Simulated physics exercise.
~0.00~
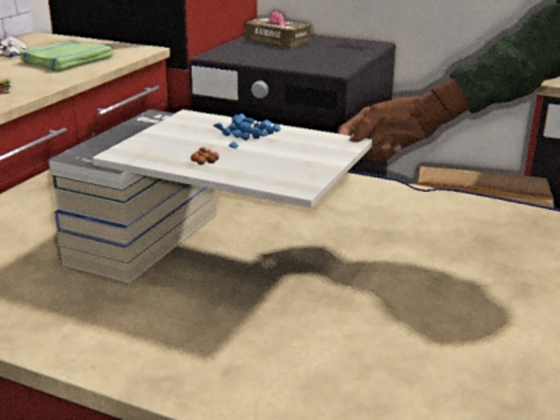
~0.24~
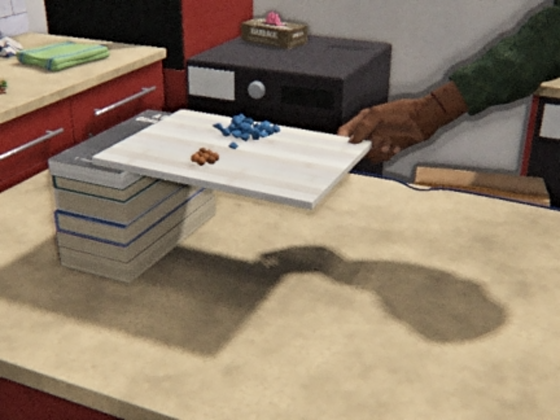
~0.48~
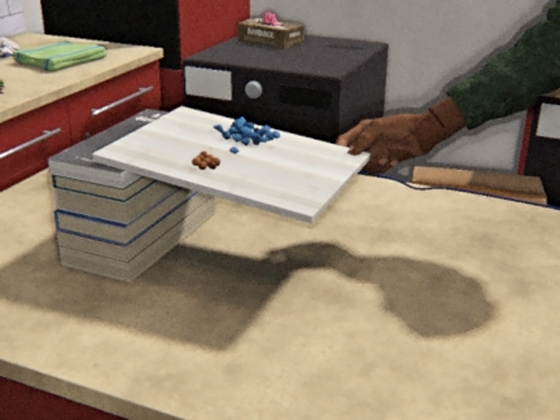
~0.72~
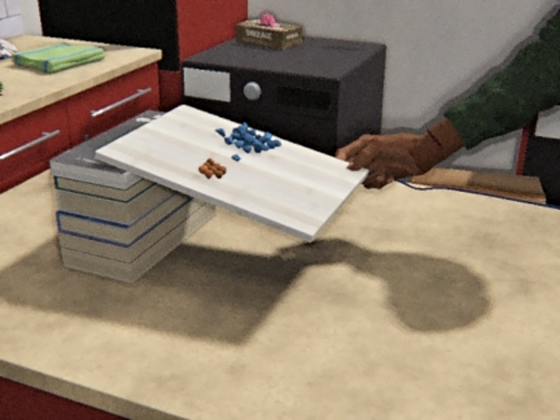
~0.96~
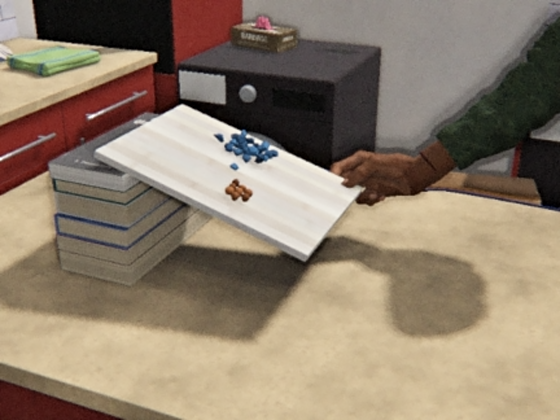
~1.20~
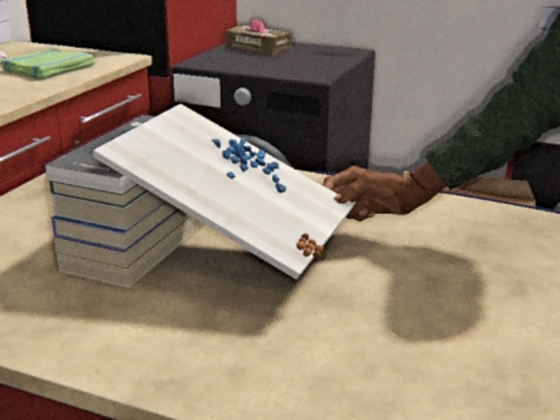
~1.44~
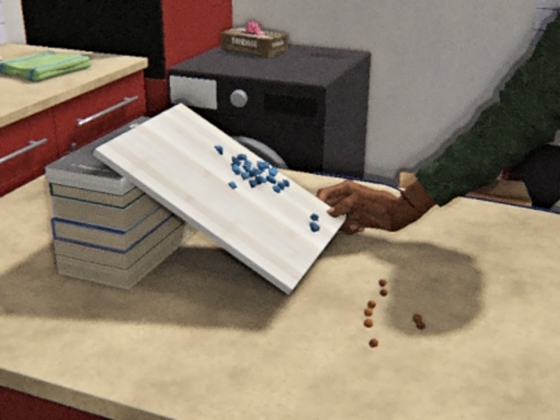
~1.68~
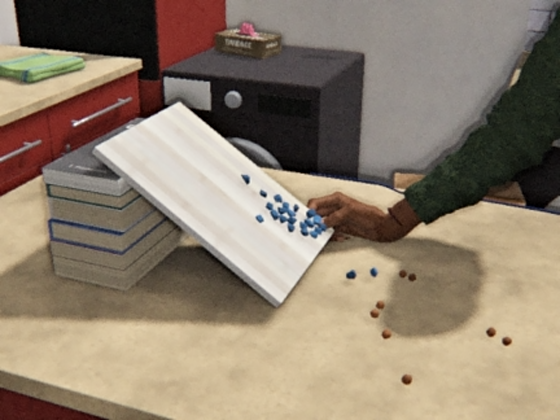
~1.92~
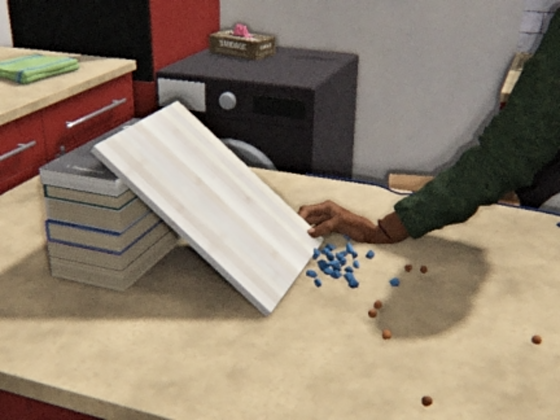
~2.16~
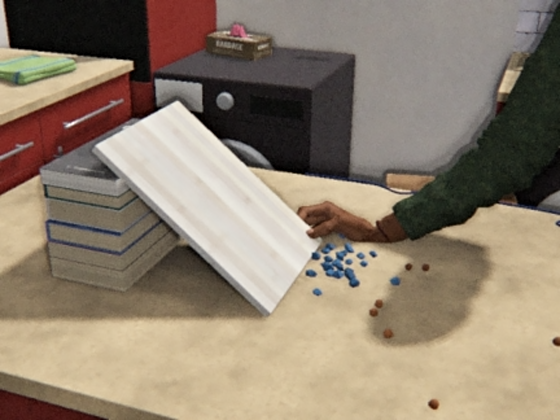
On a kitchen counter, a hand lowered one end of a white board propped on books until it rested there; the small brown pieces slid off first and scattered widely to the right, then the blue ones followed and gathered near its foot.
